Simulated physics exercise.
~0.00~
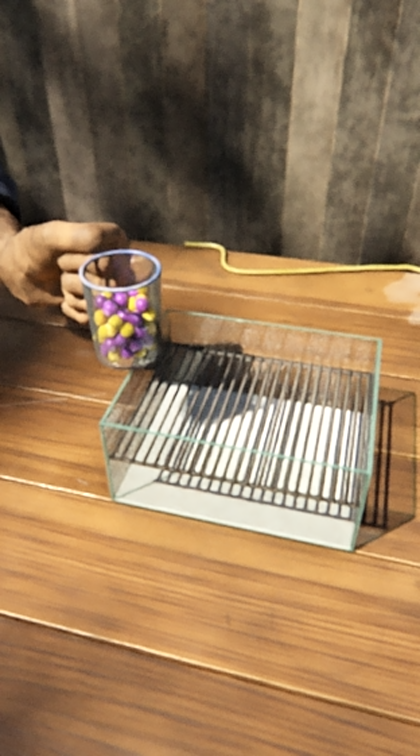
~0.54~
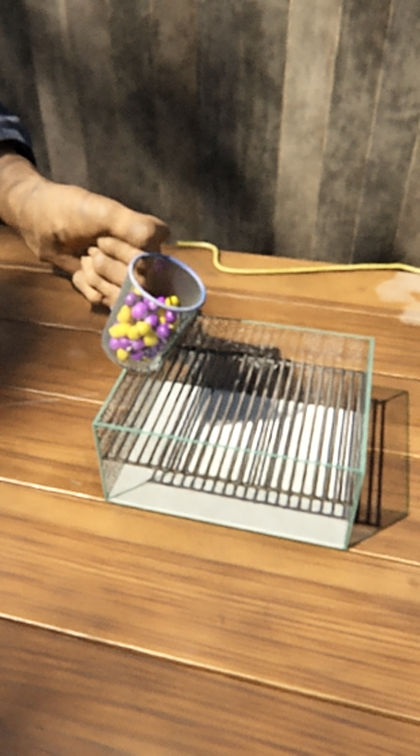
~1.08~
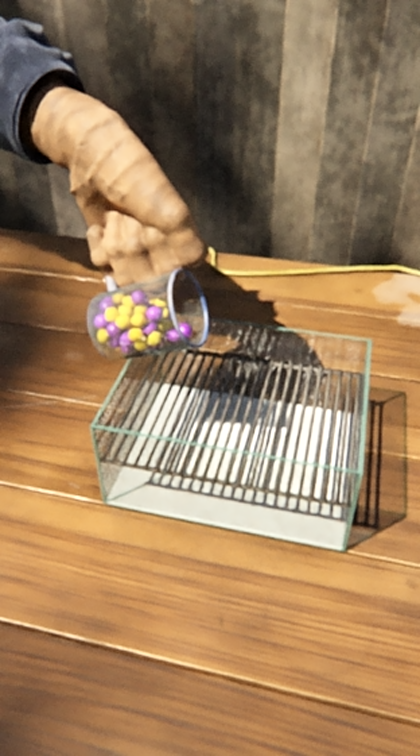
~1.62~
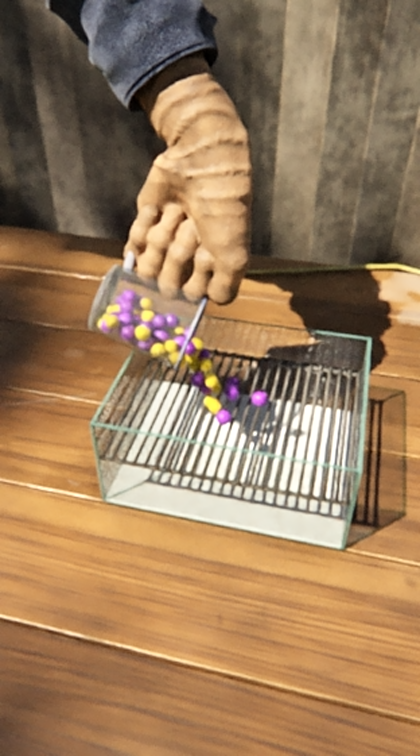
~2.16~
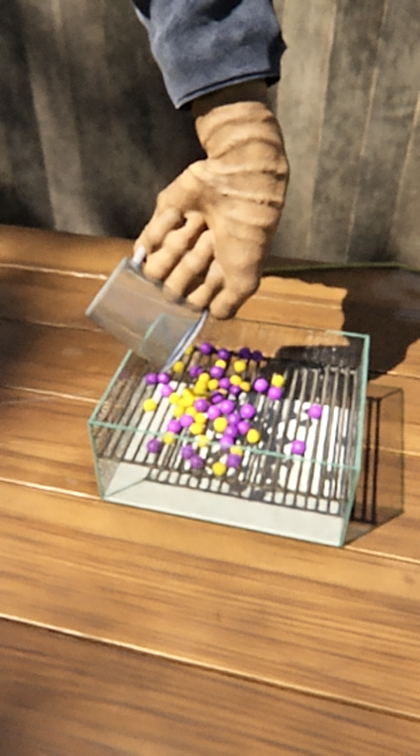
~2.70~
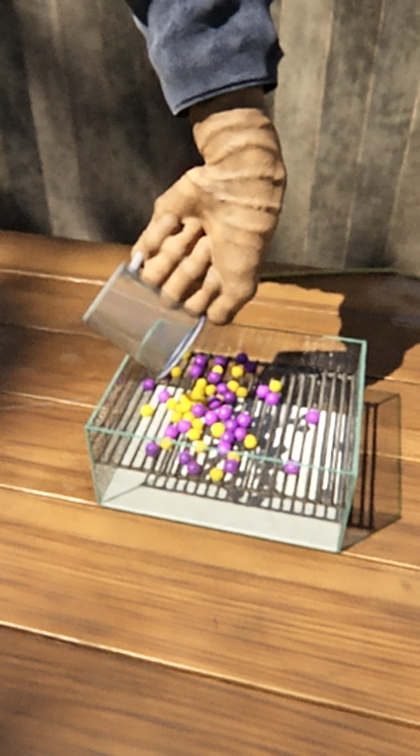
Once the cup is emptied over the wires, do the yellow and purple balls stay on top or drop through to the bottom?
Both the yellow and the purple balls stay on top of the wires. None of them drop through to the bottom of the clear box.
On a wooden table, a hand tipping a clear cup of yellow and purple balls, which spill out and rest on dark wires.
